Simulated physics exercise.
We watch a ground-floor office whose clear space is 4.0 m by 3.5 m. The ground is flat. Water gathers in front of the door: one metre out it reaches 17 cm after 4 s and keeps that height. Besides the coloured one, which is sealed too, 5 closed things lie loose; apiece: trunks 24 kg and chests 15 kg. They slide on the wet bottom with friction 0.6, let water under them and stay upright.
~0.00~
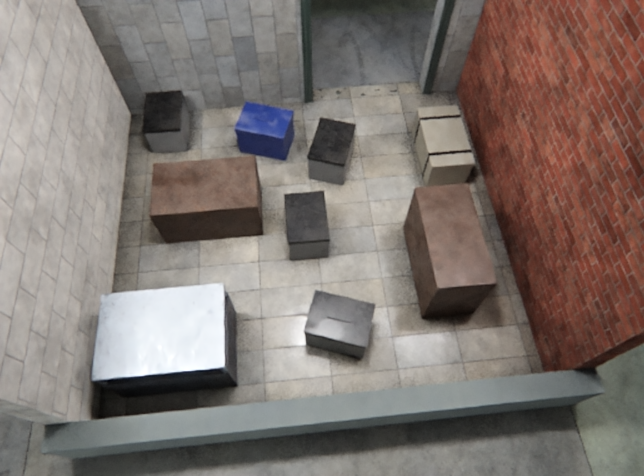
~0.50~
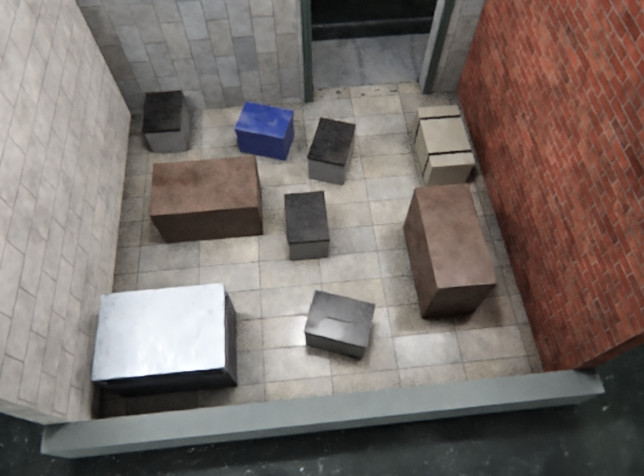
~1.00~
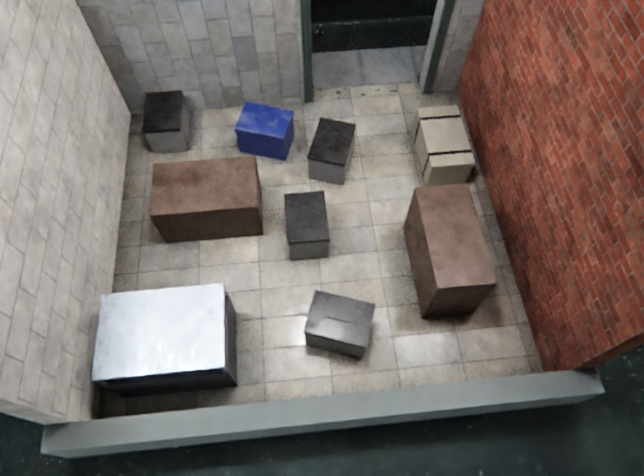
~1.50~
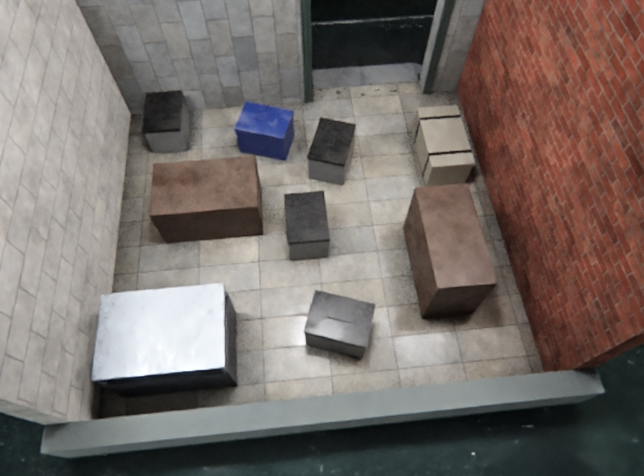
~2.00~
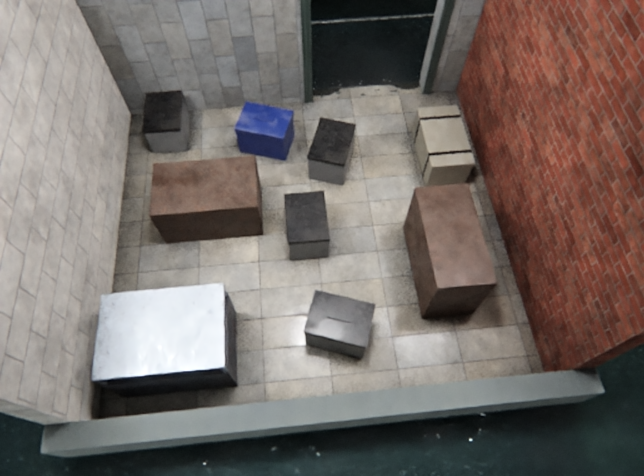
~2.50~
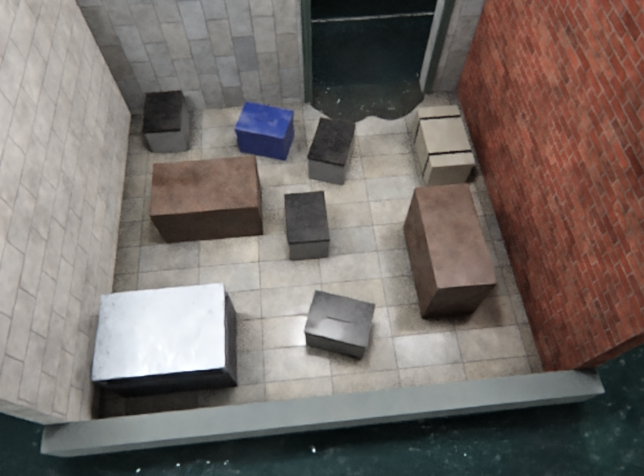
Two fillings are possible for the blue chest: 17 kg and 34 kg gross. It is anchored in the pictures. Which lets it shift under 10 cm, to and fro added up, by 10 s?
I expect that the smaller load will do.
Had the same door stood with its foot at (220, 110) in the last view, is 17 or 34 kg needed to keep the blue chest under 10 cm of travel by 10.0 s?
Then only the larger load is enough.
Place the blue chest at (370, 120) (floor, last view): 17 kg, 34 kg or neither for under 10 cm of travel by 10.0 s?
Only the larger holds.
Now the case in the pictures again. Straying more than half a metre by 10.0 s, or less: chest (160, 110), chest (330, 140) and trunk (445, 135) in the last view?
In that order: Short of it, more, more.
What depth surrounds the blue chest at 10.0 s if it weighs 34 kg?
About 5 cm.
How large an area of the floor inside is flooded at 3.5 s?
Some 1.5 m2.
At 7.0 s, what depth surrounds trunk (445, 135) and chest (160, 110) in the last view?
About 10 and 1 cm.
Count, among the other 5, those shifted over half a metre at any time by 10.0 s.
I count 3.
After 3.5 s the blue chest would be 0 cm from its start with 17 kg and 0 cm from its start with 34 kg; 0 cm of water round it then.
After 4.5 s the blue chest would be 0 cm from its start with 17 kg and 0 cm from its start with 34 kg; 2 cm of water round it then.
After 7.0 s the blue chest would be 0 cm from its start with 17 kg and 0 cm from its start with 34 kg; 2 cm of water round it then.
After 10.0 s the blue chest would be 0 cm from its start with 17 kg and 0 cm from its start with 34 kg; 5 cm of water round it then.
